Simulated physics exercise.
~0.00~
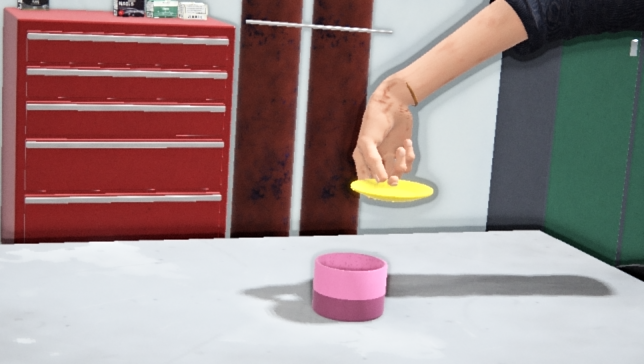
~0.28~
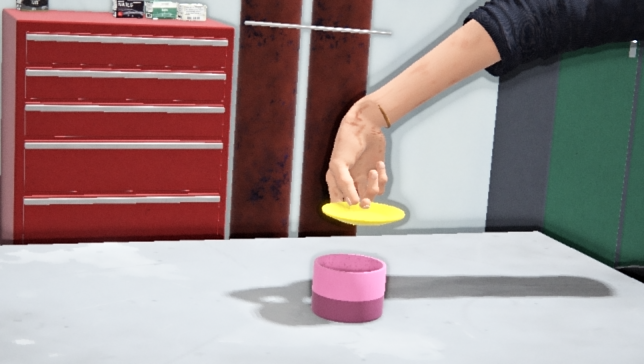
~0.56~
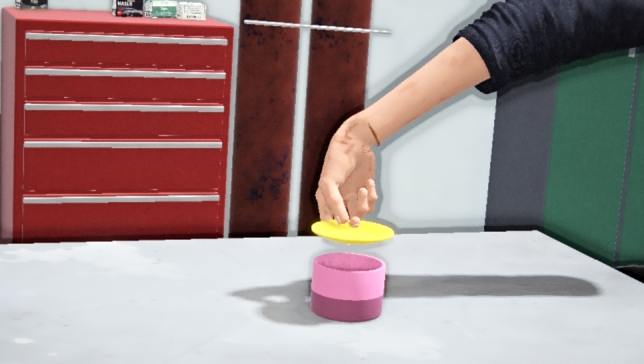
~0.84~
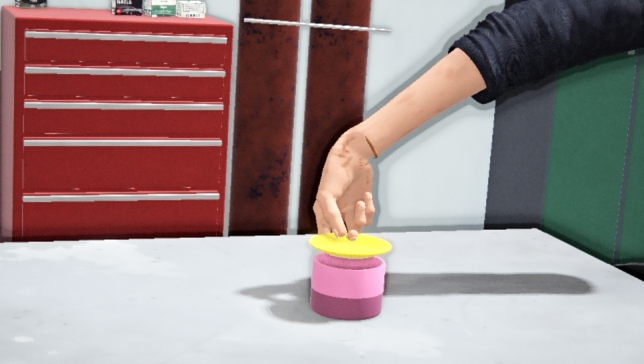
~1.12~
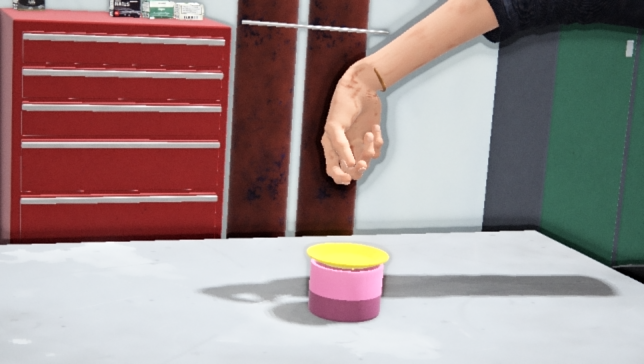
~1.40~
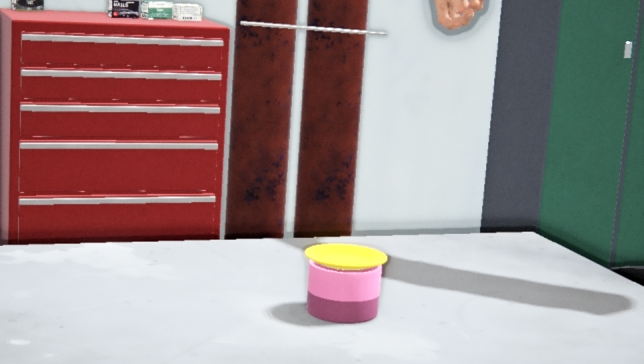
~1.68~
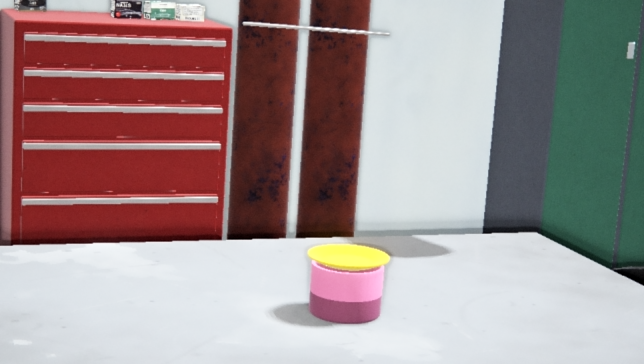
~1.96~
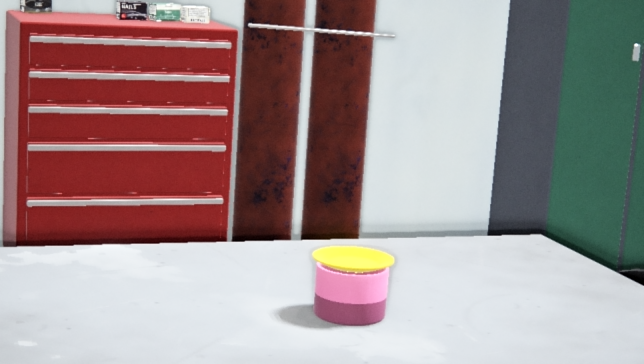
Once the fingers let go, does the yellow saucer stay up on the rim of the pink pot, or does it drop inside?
The yellow saucer stays up on the rim of the pink pot. It is wide enough to cover the opening.
